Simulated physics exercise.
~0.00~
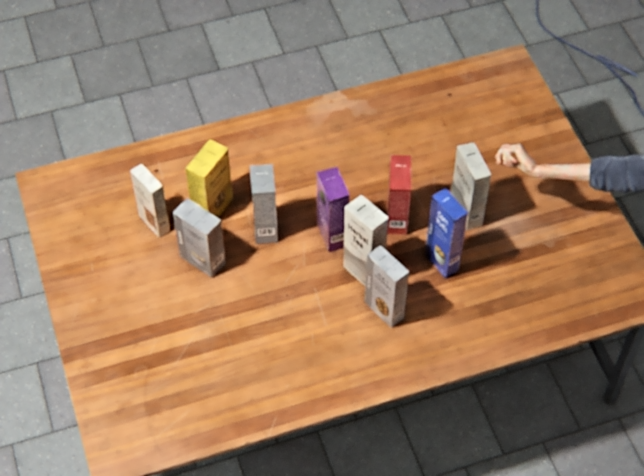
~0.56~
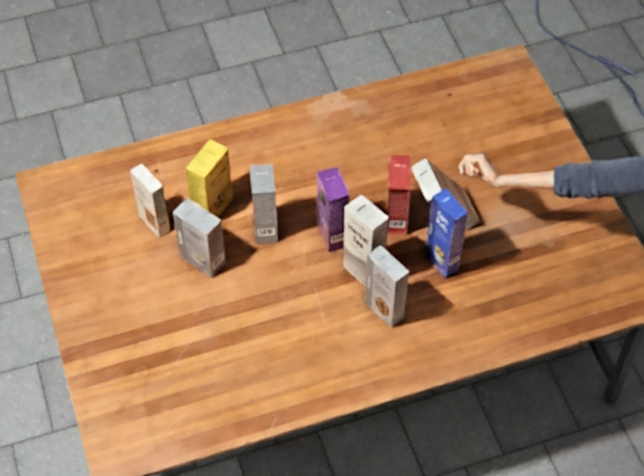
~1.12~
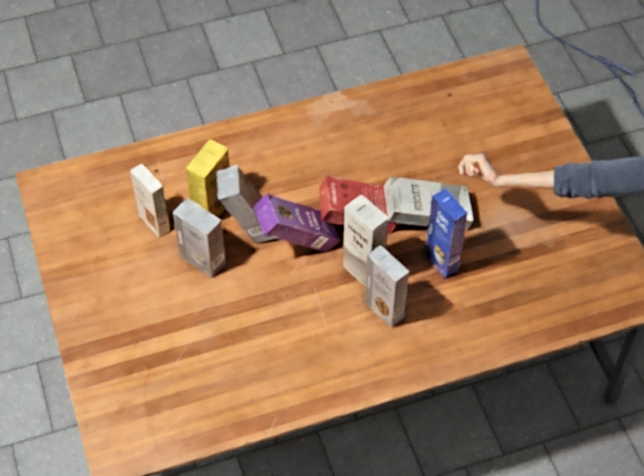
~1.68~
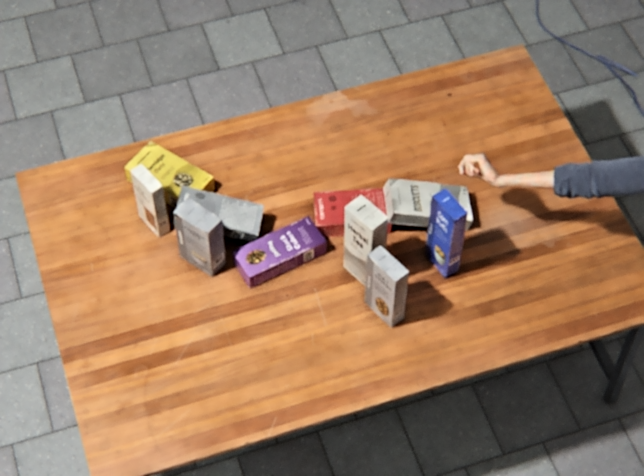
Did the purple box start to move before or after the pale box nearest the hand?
The purple box started to move after the pale box nearest the hand, which was already leaning while the purple one still stood upright.
